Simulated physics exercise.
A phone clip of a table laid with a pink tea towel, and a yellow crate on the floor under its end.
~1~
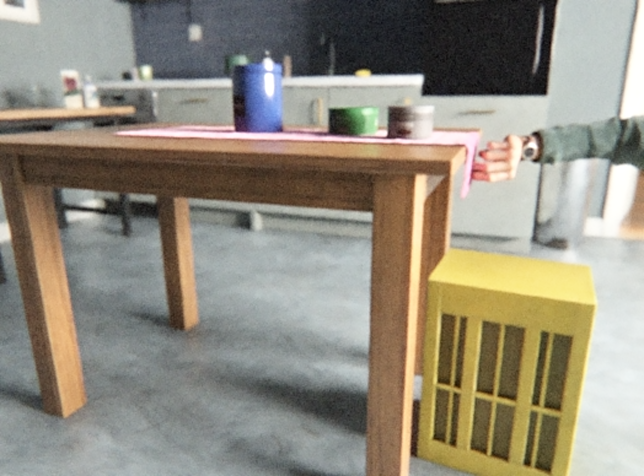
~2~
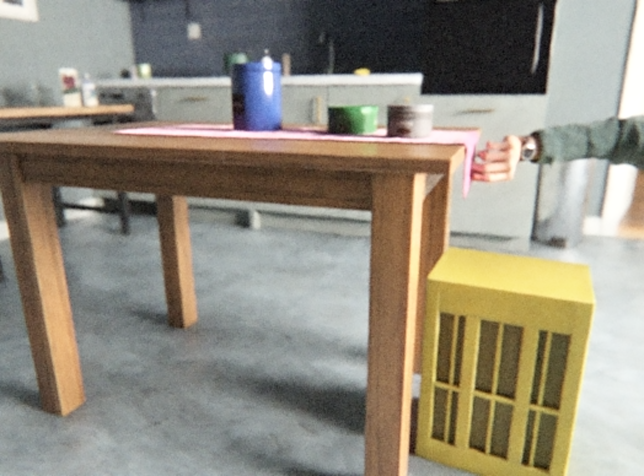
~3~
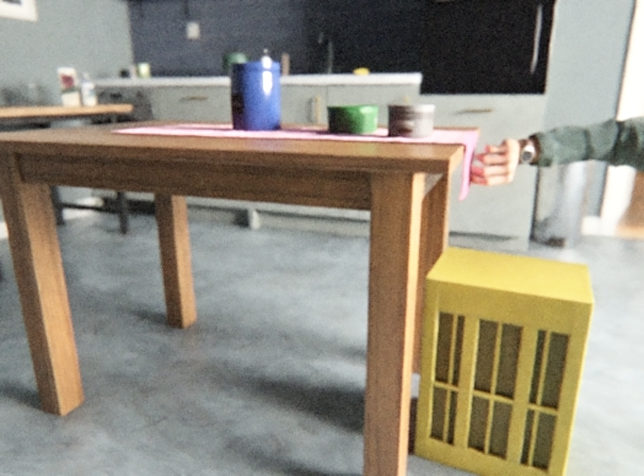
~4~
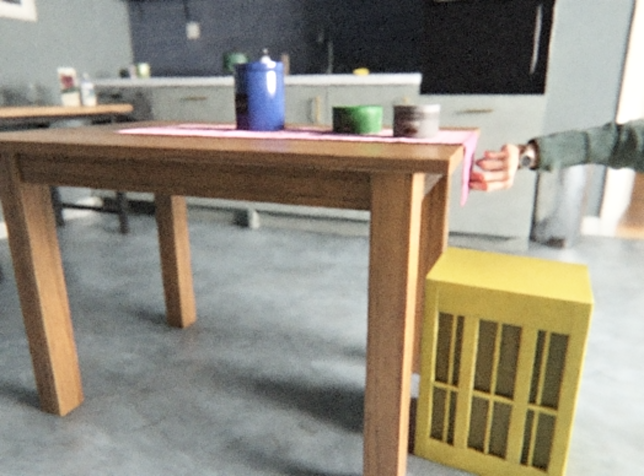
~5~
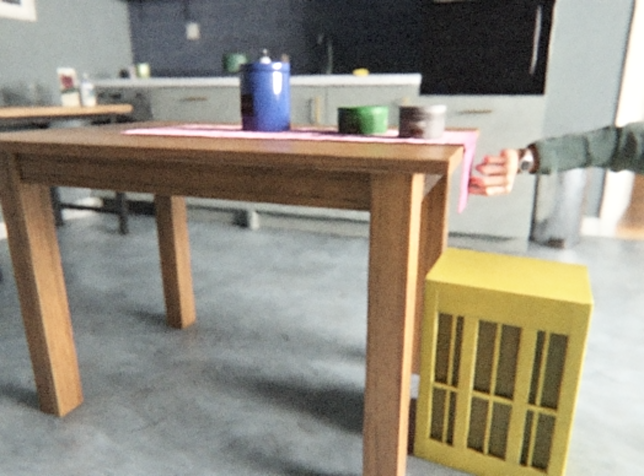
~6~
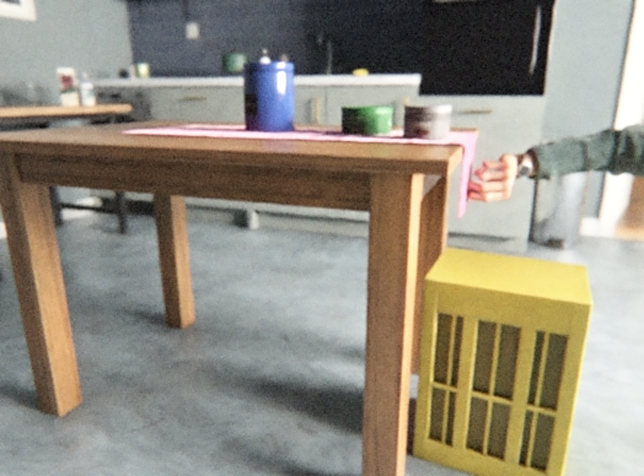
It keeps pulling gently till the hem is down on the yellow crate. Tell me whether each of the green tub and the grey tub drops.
Outcome: The green tub remains up there, the grey tub is carried off the end.
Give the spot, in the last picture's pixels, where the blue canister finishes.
At about (323, 98).
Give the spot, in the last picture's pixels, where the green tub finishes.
Near (427, 121).
Then, 0.56 s on from there, hem going down; green tub carried along near (400, 121); grey tub carried along near (474, 127).
Then, 1.08 s on from there, hem on the crate; green tub carried along near (427, 121); grey tub over the edge.
In the end, hem on the crate; green tub carried along near (427, 121); grey tub over the edge. The green tub keeps clear of the edge and the grey tub falls off.
